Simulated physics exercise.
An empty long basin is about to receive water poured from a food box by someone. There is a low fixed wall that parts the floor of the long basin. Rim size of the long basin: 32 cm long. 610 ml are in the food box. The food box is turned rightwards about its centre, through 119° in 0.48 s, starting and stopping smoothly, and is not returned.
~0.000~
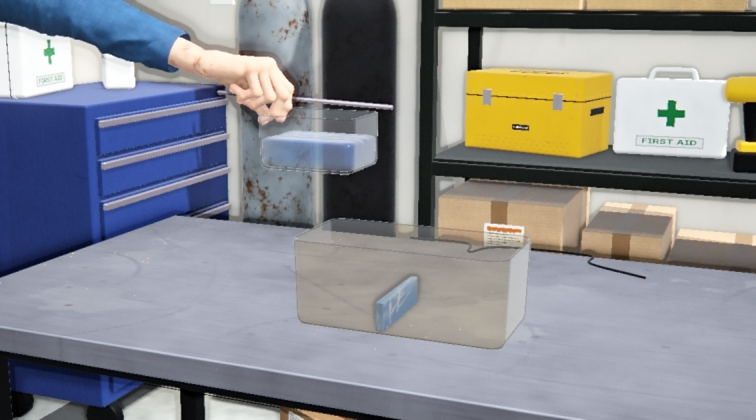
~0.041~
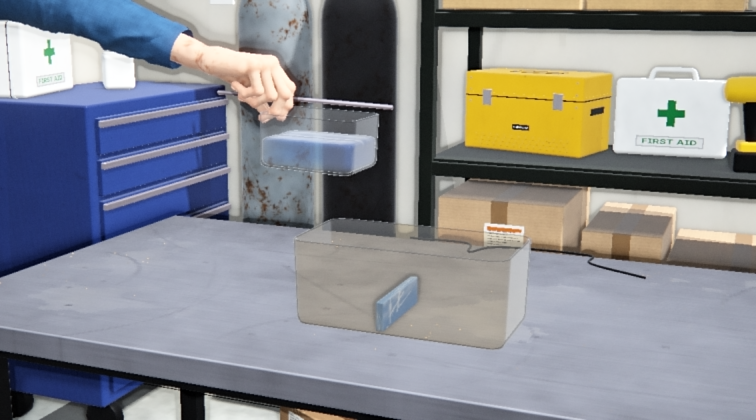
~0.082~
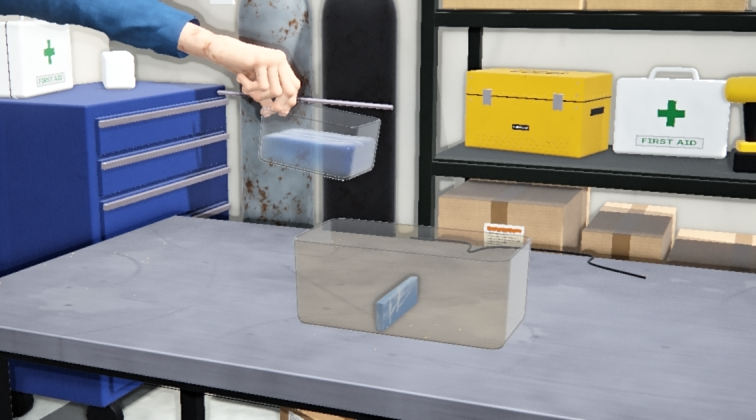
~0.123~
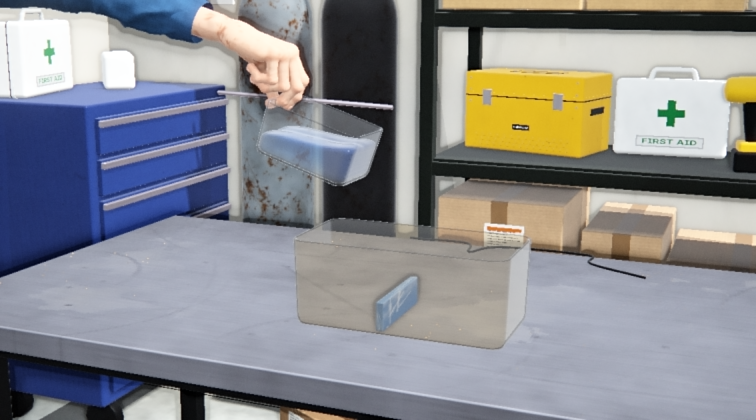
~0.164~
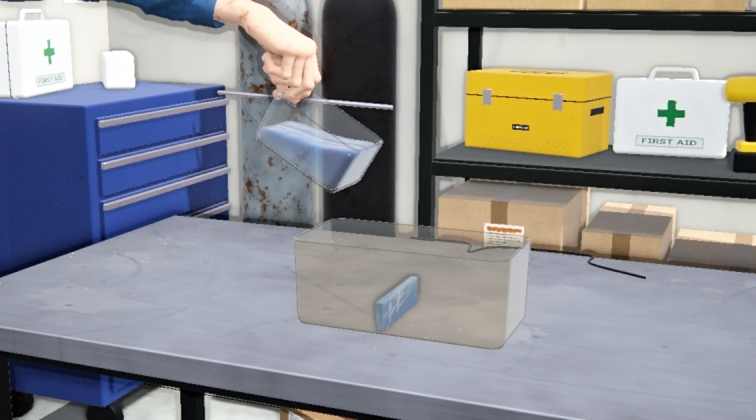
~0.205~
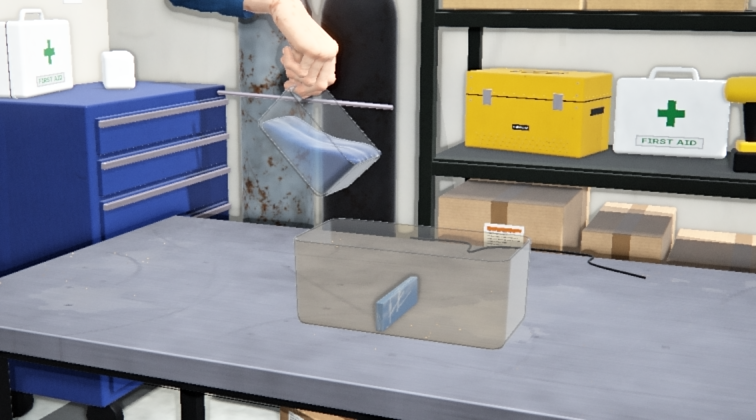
A clear food box of bluish water, held by a hand above a long see-through basin on a grey workbench, tilted steadily to the right, its water sloping towards the lower right side.
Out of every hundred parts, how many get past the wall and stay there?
About 21 out of 100.
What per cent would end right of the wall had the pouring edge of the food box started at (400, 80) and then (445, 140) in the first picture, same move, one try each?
I'd expect close to 75 per cent and then close to 90 per cent.
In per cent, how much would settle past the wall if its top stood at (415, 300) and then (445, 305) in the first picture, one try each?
The first gives near 25 per cent and the second near 25 per cent.
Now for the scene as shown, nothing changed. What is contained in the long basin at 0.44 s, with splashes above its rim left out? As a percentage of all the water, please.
Roughly 58 percent.
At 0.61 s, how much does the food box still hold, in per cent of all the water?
Around 2 percent of it.
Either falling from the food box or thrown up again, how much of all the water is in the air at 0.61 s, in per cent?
Near 12 percent.
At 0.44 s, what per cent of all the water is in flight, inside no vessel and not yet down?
Close to 30 in a hundred.
After 0.44 s the tilt is 117° and 12 per cent is still to pour, 51 is left of the wall and 6 right of it.
After 0.61 s the tilt is 119° and 2 per cent is still to pour, 74 is left of the wall and 13 right of it.
After 0.79 s the tilt is 119° and 0 per cent is still to pour, 75 is left of the wall and 19 right of it.
After 0.98 s the tilt is 119° and 0 per cent is still to pour, 76 is left of the wall and 21 right of it.
In the end 76 per cent lies left of the wall, 21 right of it and 3 outside.
